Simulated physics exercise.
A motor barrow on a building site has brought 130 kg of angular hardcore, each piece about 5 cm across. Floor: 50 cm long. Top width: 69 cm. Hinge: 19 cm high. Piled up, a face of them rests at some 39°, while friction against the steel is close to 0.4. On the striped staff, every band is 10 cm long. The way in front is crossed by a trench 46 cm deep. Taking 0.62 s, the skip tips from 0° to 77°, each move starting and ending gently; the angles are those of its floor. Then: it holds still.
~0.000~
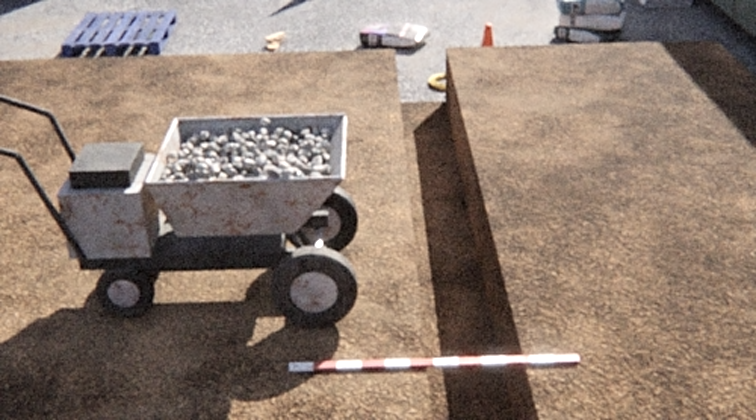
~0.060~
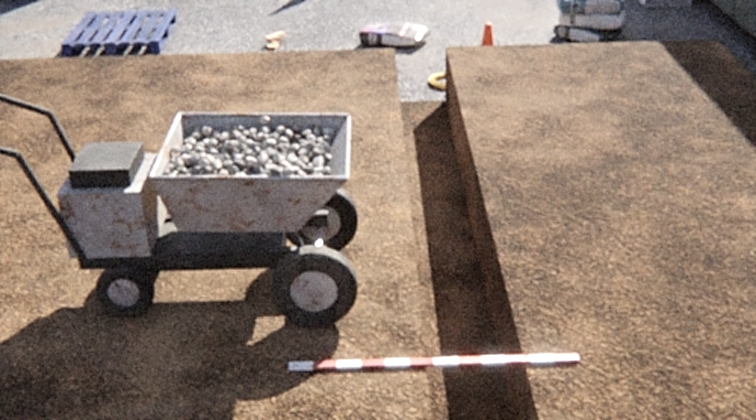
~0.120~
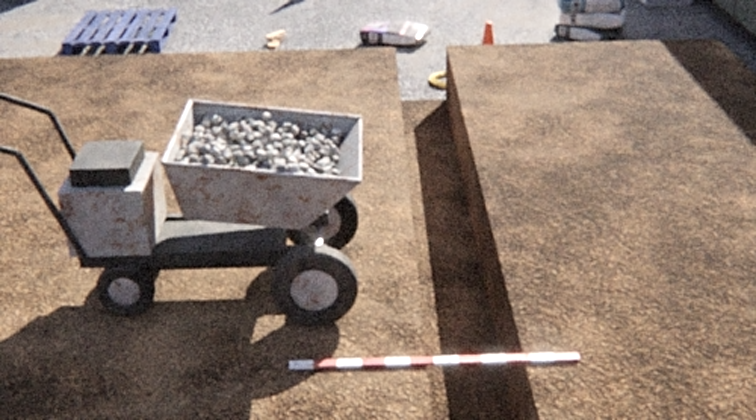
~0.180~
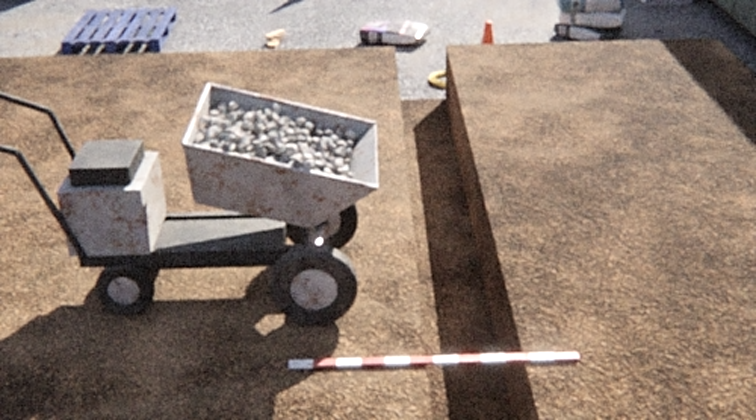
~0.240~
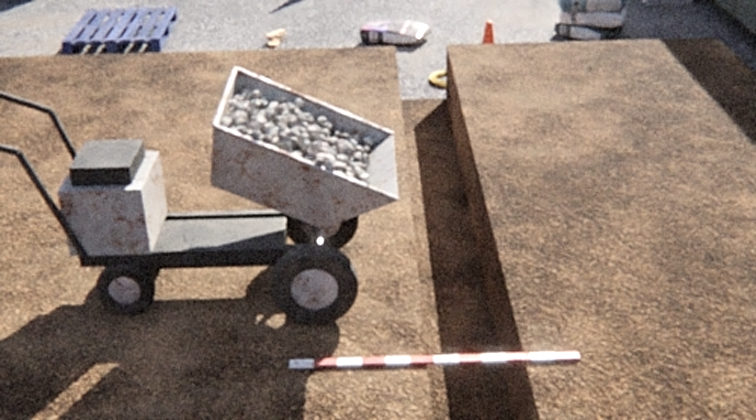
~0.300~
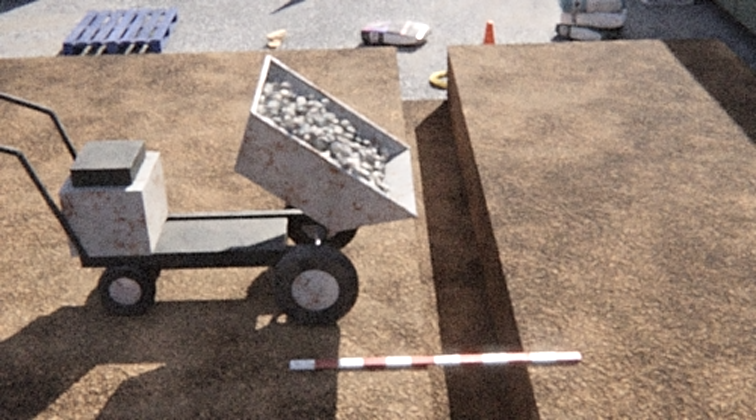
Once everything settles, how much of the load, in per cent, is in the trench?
Once it settles, about 72 per cent of the load is there.
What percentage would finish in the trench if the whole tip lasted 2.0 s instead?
Then about 100 per cent.
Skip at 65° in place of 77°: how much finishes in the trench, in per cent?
In that case around 55 percent.
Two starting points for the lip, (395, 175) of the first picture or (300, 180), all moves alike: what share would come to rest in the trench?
From the first place around 30 per cent, from the other around 95.
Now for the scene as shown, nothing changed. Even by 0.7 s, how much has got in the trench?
Approx. 40 % of the load.
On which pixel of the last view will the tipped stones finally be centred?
The resting stones are centred at roughly (485, 343).
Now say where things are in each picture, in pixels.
In the first frame, the skip is at 0°, its lip at (343, 179); the top of the load is at (242, 141).
In the second frame, lip at (347, 179), floor tilted 2°, highest stones at (224, 141); the stones move at 0.5 m/s on average.
In the third frame, lip at (360, 181), floor tilted 8°, highest stones at (218, 134); the stones move at 1.0 m/s on average.
In the fourth frame, the skip is at 16°, its lip at (377, 188); the top of the load is at (226, 121); the stones move at 1.4 m/s on average.
In the fifth frame, the skip is at 26°, its lip at (397, 200); the top of the load is at (244, 105); the stones move at 1.6 m/s on average.
In the sixth frame, lip at (416, 216), floor tilted 37°, highest stones at (272, 95); the stones move at 1.7 m/s on average.
After 0.5 s the floor is at 64°; 100 % in the skip; the foremost stones are at (432, 241).
After 0.7 s the floor is at 77°; 53 % in the skip, 40 % in the trench, 7 % past the trench; the foremost stones are at (531, 283).
After 1.1 s the floor is at 77°; 8 % in the skip, 64 % in the trench, 28 % past the trench; the foremost stones are at (705, 279).
After 3.0 s the floor is at 77°; 0 % in the skip, 72 % in the trench, 28 % past the trench; the foremost stones are past the picture's edge.
